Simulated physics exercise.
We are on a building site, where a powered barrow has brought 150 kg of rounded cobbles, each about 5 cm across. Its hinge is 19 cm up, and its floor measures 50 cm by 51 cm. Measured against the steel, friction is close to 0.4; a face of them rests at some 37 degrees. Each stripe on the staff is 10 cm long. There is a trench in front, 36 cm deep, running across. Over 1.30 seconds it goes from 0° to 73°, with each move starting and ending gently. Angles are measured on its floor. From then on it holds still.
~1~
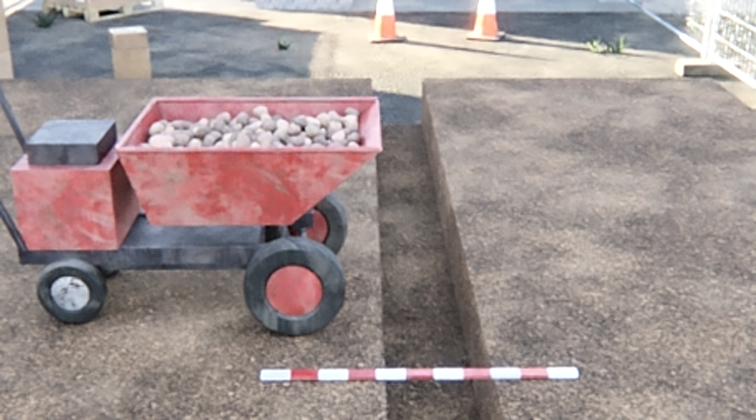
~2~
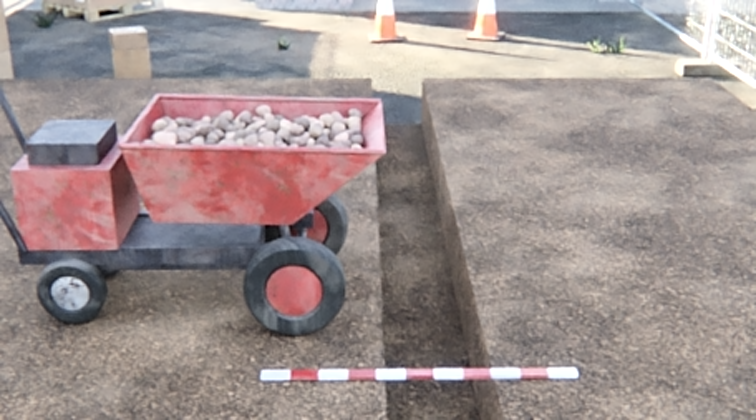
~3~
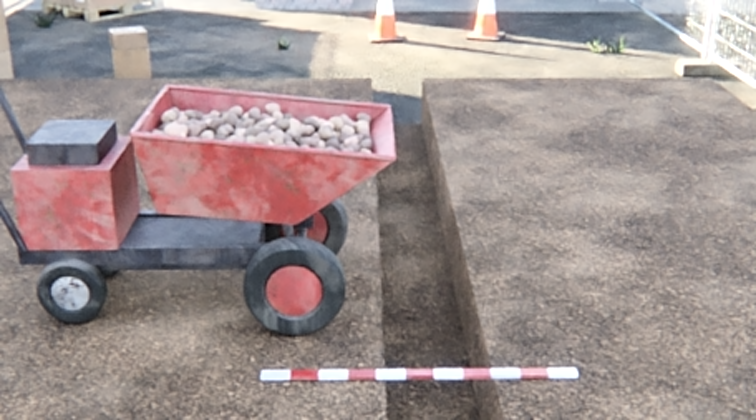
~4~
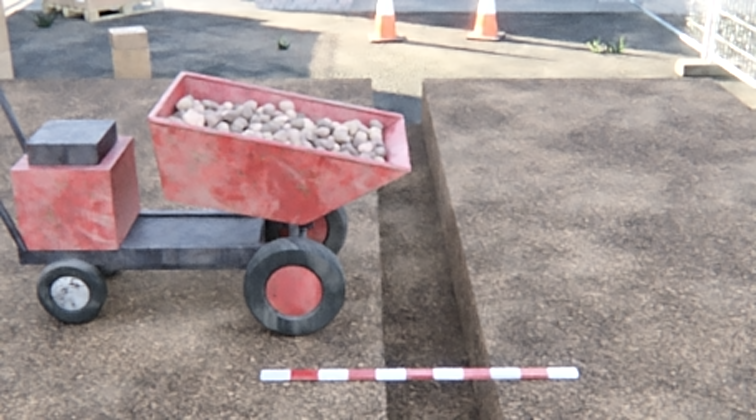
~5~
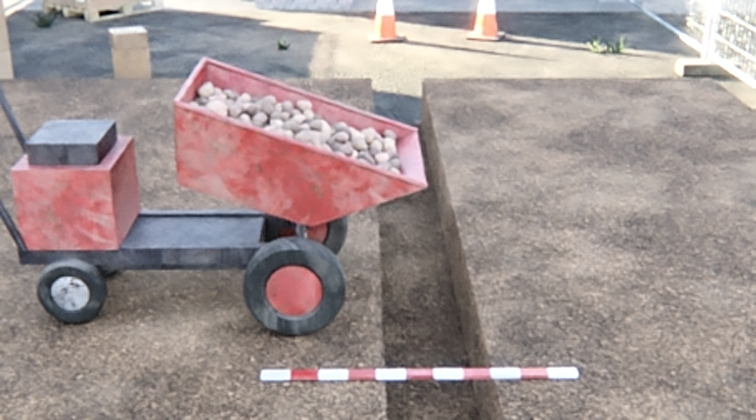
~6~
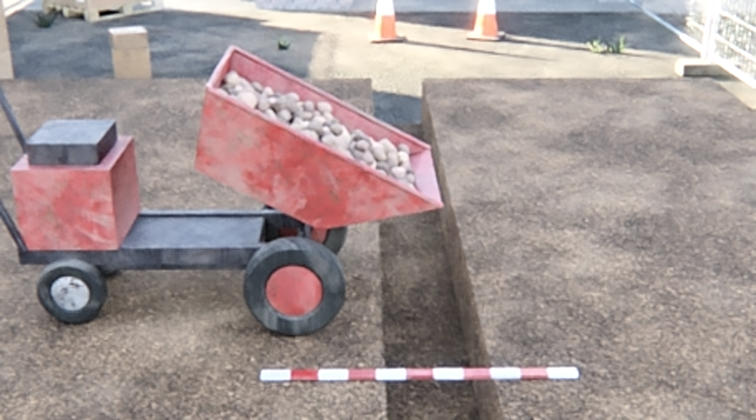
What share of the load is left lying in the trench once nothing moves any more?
About 19 per cent.
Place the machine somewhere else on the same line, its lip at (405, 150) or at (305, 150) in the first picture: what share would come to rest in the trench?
That gives roughly 0 per cent and roughly 100 per cent.
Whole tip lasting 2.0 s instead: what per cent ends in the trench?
About 20%.
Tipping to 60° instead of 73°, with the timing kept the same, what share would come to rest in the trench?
Then about 40 per cent.
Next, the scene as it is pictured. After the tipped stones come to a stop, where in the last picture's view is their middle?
Somewhere near pixel (520, 292).
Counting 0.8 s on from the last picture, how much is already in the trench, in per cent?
Roughly 10% by that time.
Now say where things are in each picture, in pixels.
In the first picture, the tray is at 0°, its lip at (380, 150); the top of the load is at (263, 124).
In the second picture, lip at (384, 152), floor tilted 1°, highest stones at (257, 125).
In the third picture, the tray is at 6°, its lip at (395, 159); the top of the load is at (188, 118).
In the fourth picture, the tray is at 12°, its lip at (410, 170); the top of the load is at (195, 107).
In the fifth picture, lip at (426, 186), floor tilted 19°, highest stones at (216, 95).
In the sixth picture, lip at (442, 206), floor tilted 28°, highest stones at (238, 86).
Then, 0.4 s after the last picture the floor is at 62°, 100 % in the tray; the foremost stones are at (471, 257).
Then, 0.8 s after the last picture the floor is at 73°, 54 % in the tray, 9 % in the trench, 37 % past the trench; the foremost stones are at (619, 293).
Then, 1.2 s after the last picture the floor is at 73°, 32 % in the tray, 14 % in the trench, 54 % past the trench; the foremost stones are at (721, 298).
Then, 3.2 s after the last picture the floor is at 73°, 26 % in the tray, 19 % in the trench, 55 % past the trench; the foremost stones are past the picture's edge.
